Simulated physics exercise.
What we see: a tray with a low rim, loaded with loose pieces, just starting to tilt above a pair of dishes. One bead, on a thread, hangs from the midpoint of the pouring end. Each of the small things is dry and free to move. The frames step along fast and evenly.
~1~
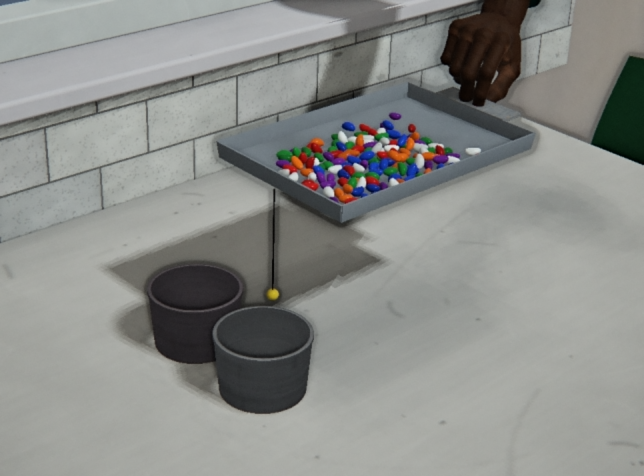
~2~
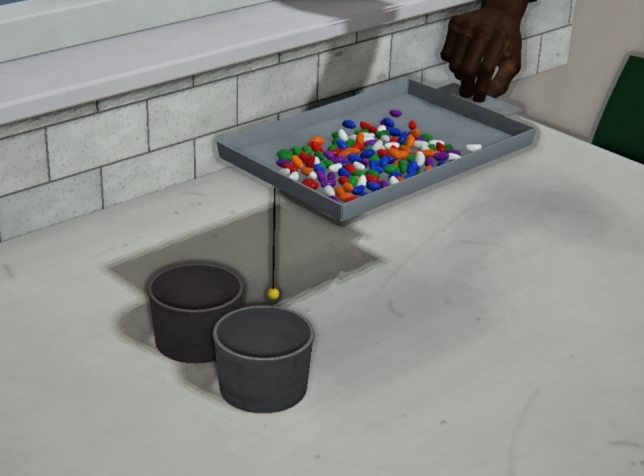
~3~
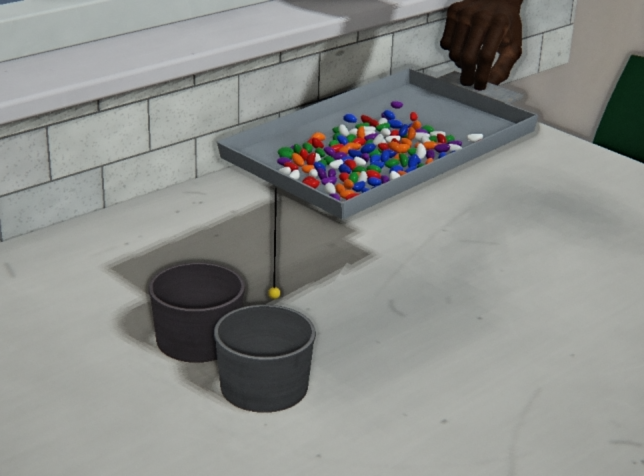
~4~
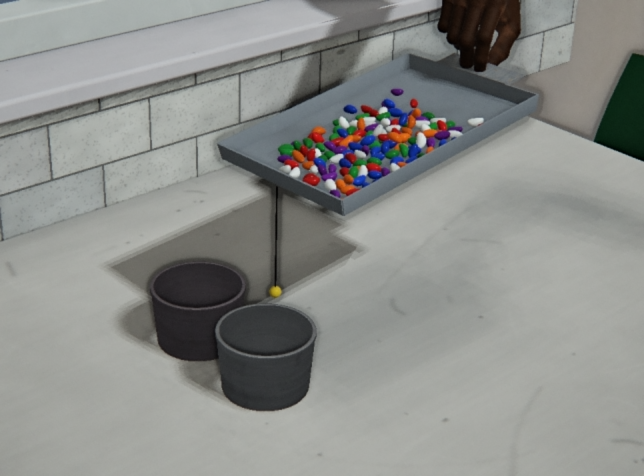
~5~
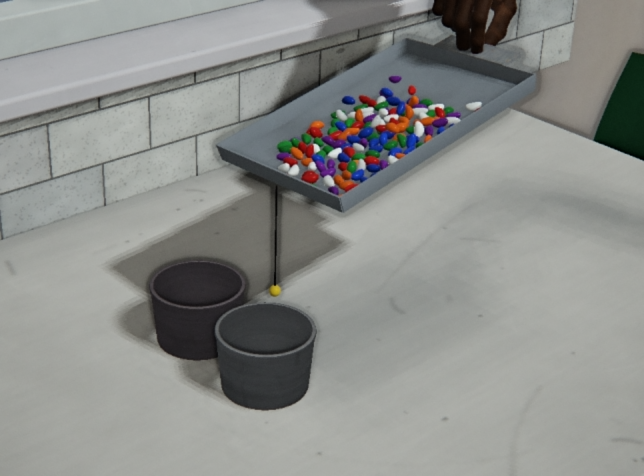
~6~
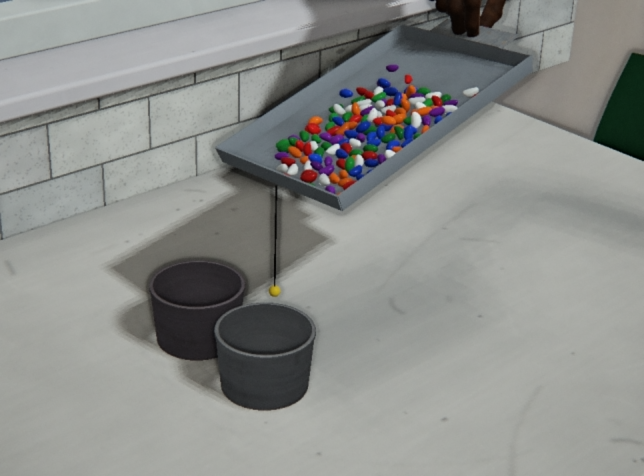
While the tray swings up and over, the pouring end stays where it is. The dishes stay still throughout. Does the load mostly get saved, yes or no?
Yes, most of it is saved.
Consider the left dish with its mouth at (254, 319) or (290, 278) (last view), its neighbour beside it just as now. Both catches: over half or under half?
Place 1: Lower than half; place 2: Lower than half.
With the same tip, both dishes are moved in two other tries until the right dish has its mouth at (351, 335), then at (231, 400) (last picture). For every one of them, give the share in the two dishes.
0, then 10 %.
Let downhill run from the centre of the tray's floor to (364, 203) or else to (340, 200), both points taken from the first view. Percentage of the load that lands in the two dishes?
I'd say roughly 20 percent with the first slope, 40 percent with the other.
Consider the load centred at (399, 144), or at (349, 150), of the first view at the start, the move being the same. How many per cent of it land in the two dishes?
80 % and 80 %.
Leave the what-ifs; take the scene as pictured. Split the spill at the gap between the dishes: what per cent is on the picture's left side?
It works out at some 80 percent.
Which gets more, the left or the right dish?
Observation: The greater share ends in the dish at the left.
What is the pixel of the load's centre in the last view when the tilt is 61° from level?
Centre estimate: (292, 122).
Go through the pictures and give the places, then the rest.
In the first picture, corners of the pouring end near (220, 141) and (342, 205), level; middle of the load near (371, 161), jelly beans; left dish near (159, 324); right dish near (225, 372); bead on its thread near (273, 294).
In the second picture, corners of the pouring end near (220, 141) and (342, 204), level; middle of the load near (371, 159).
In the third picture, corners of the pouring end near (220, 142) and (342, 202), tipped barely, lowest at the left corner; middle of the load near (372, 153).
In the fourth picture, corners of the pouring end near (220, 143) and (342, 199), tipped a little, lowest at the left corner; middle of the load near (373, 145).
In the fifth picture, corners of the pouring end near (219, 144) and (340, 196), tipped a little, lowest at the left corner; middle of the load near (371, 137).
In the sixth picture, corners of the pouring end near (218, 147) and (338, 195), tipped clearly, lowest at the left corner; middle of the load near (369, 130); left dish near (161, 321); right dish near (227, 369).
Shortly afterwards, tray tipped steeply; all but a few on the tray; only a few in the air.
Next, tray tipped past a quarter turn; all but a few on the tray; only a few in the left dish; only a few in the air.
Some moments later, tray tipped past a quarter turn; near a quarter in the right dish; near half in the left dish; near a third outside both.
In the end, tray tipped past a quarter turn; near a quarter in the right dish; near half in the left dish; near a third outside both.
